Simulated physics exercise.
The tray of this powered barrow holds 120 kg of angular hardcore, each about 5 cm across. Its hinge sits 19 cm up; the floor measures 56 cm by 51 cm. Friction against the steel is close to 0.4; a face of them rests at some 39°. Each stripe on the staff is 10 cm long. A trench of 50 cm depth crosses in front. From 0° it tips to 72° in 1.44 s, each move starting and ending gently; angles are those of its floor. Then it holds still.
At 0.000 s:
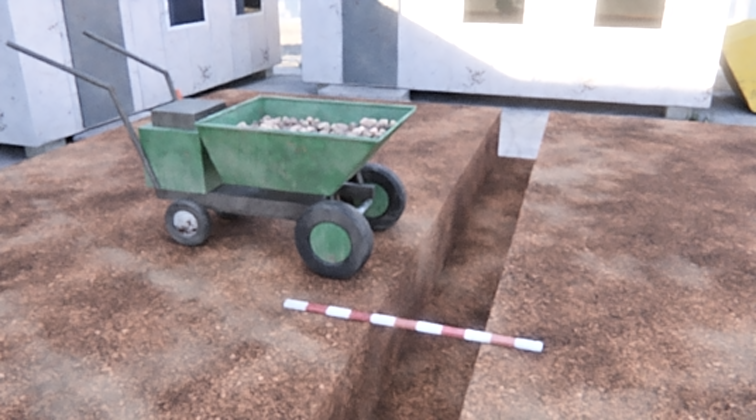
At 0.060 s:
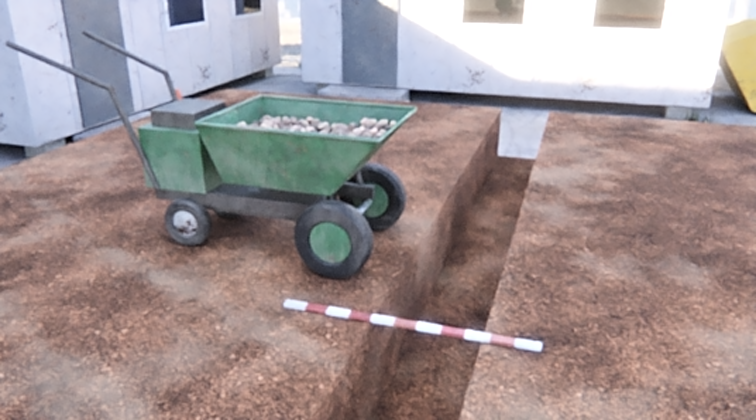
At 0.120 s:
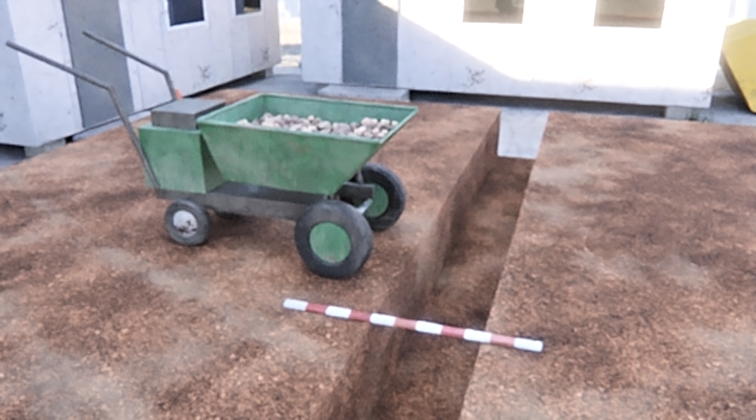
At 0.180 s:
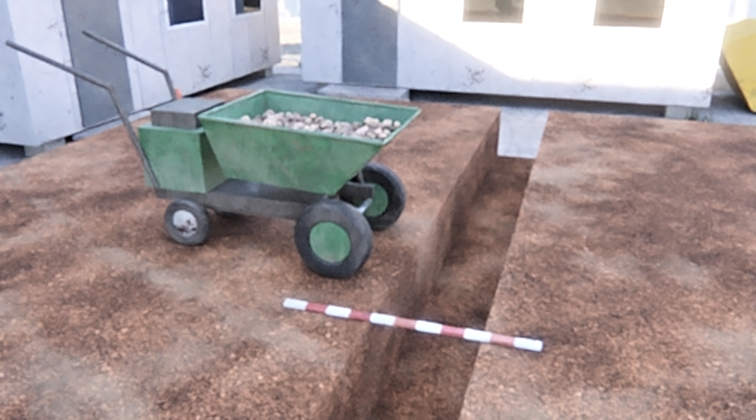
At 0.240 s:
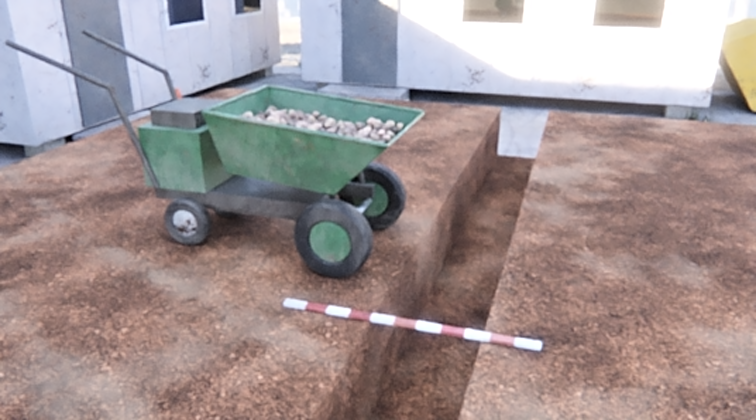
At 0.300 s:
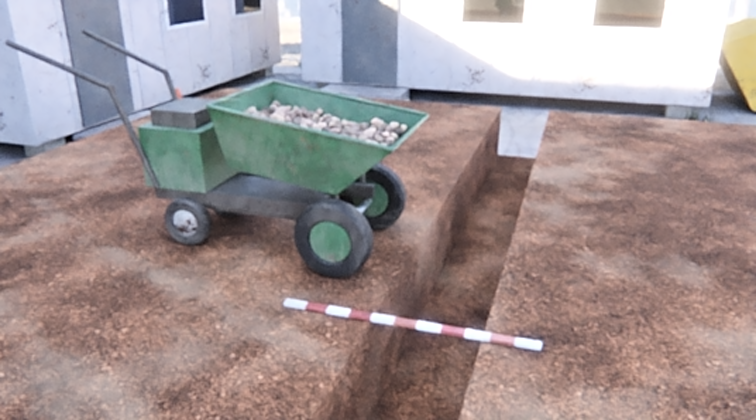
A green powered barrow loaded with stones stood beside a narrow trench, behind a red-and-white striped staff, and its tray slowly tilted a little, the back edge rising while the wheels stayed still.
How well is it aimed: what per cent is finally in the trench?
Some 85 per cent of it.
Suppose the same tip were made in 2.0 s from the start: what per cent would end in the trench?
Then about 85 per cent.
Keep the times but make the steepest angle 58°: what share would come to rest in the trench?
Then about 25 per cent.
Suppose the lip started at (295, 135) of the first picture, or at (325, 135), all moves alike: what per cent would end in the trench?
About 80 and 100 per cent.
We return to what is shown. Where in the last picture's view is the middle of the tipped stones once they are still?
Near (473, 339).
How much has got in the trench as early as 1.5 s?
About 20 per cent by then.
After 1.1 s the floor is at 61°; 100 % in the tray; the foremost stones are at (452, 210).
After 1.5 s the floor is at 72°; 76 % in the tray, 22 % in the trench, 2 % past the trench; the foremost stones are at (517, 282).
After 1.9 s the floor is at 72°; 36 % in the tray, 48 % in the trench, 15 % past the trench; the foremost stones are at (591, 286).
After 3.8 s the floor is at 72°; 0 % in the tray, 85 % in the trench, 15 % past the trench; the foremost stones are at (620, 281).
